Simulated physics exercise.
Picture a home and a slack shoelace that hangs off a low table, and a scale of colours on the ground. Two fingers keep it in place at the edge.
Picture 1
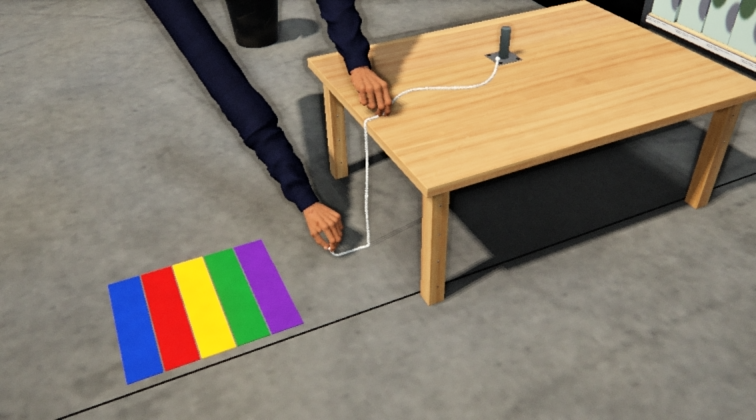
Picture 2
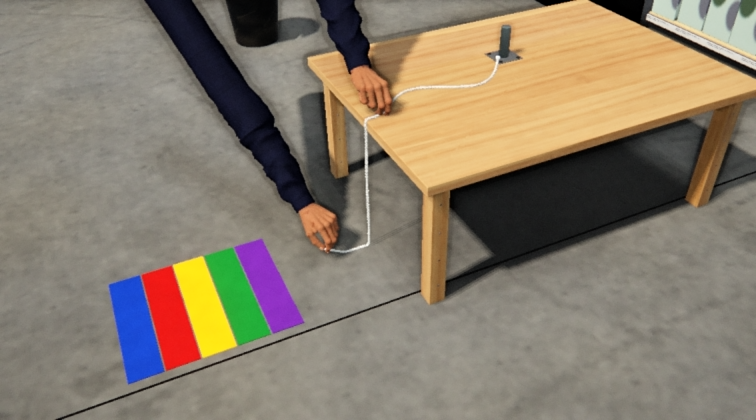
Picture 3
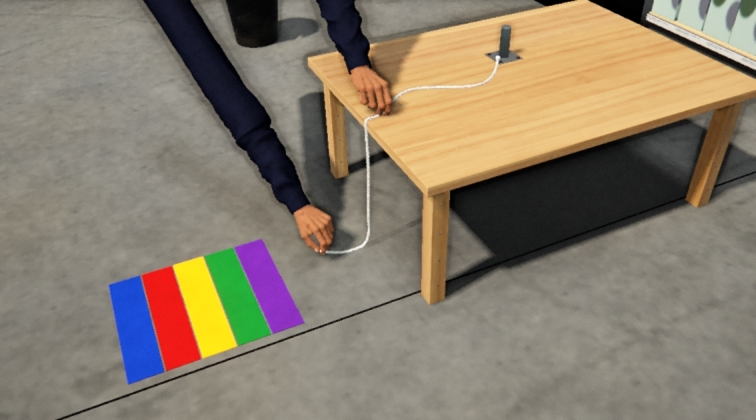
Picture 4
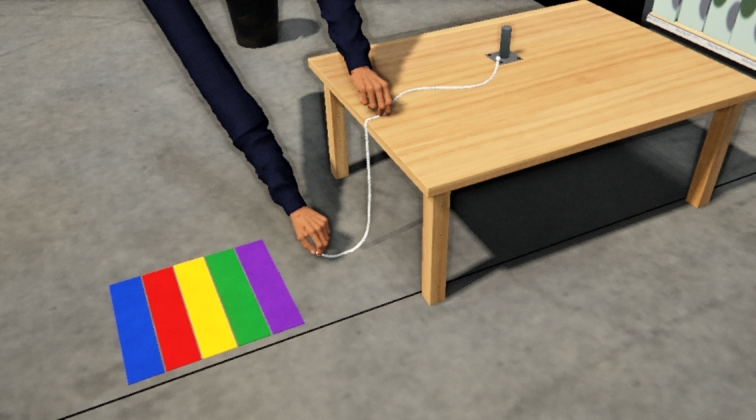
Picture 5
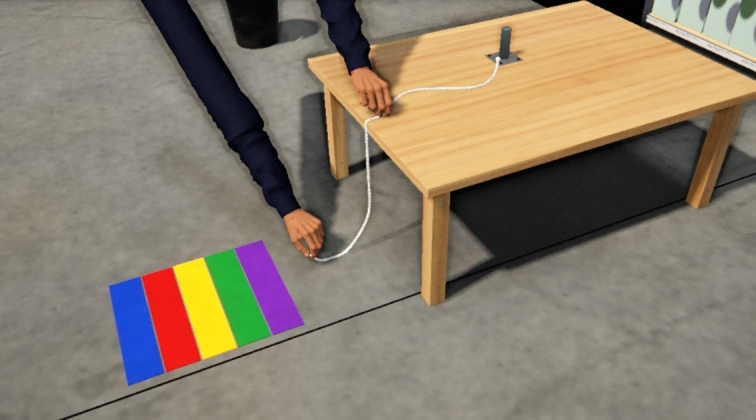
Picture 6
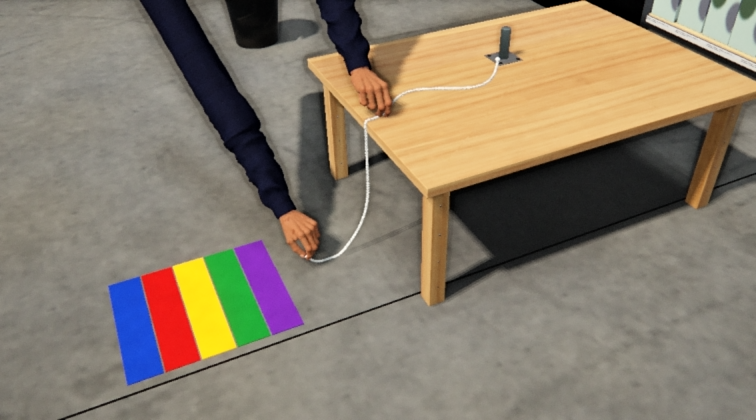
A person in dark sleeves held a white shoelace at the edge of a low wooden table with one hand, while the other slowly drew its lower end slightly left toward the coloured stripes.
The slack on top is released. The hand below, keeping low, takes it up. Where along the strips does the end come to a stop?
Above the yellow strip.
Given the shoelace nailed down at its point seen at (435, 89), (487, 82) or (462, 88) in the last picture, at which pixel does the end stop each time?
Approximately (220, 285), (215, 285) and (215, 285) respectively.
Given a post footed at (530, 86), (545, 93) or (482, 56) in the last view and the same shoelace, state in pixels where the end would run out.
In order, the pixels are (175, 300), (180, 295) and (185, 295).
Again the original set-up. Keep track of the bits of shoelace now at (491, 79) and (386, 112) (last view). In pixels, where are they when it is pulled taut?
Point one to (465, 73), point two to (361, 121).
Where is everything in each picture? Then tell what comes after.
The first frame shows end (330, 248); purple (280, 311); green (247, 323); yellow (213, 334); red (177, 346); blue (141, 358).
The second frame shows end (326, 249); shoelace through (496, 69) (454, 87) (398, 96) (366, 129) (367, 186) (369, 238).
The third frame shows end (320, 251).
The fourth frame shows end (317, 252); shoelace through (496, 70) (455, 88) (398, 97) (366, 130) (369, 186) (363, 240).
The fifth frame shows end (311, 255).
The sixth frame shows end (306, 256); shoelace through (496, 70) (454, 89) (398, 98) (366, 131) (368, 187) (350, 241).
Soon after, end near (261, 270); over purple.
Then, end near (222, 283); over green.
At full stretch, end near (198, 290); over yellow. It gets as far as the yellow strip.
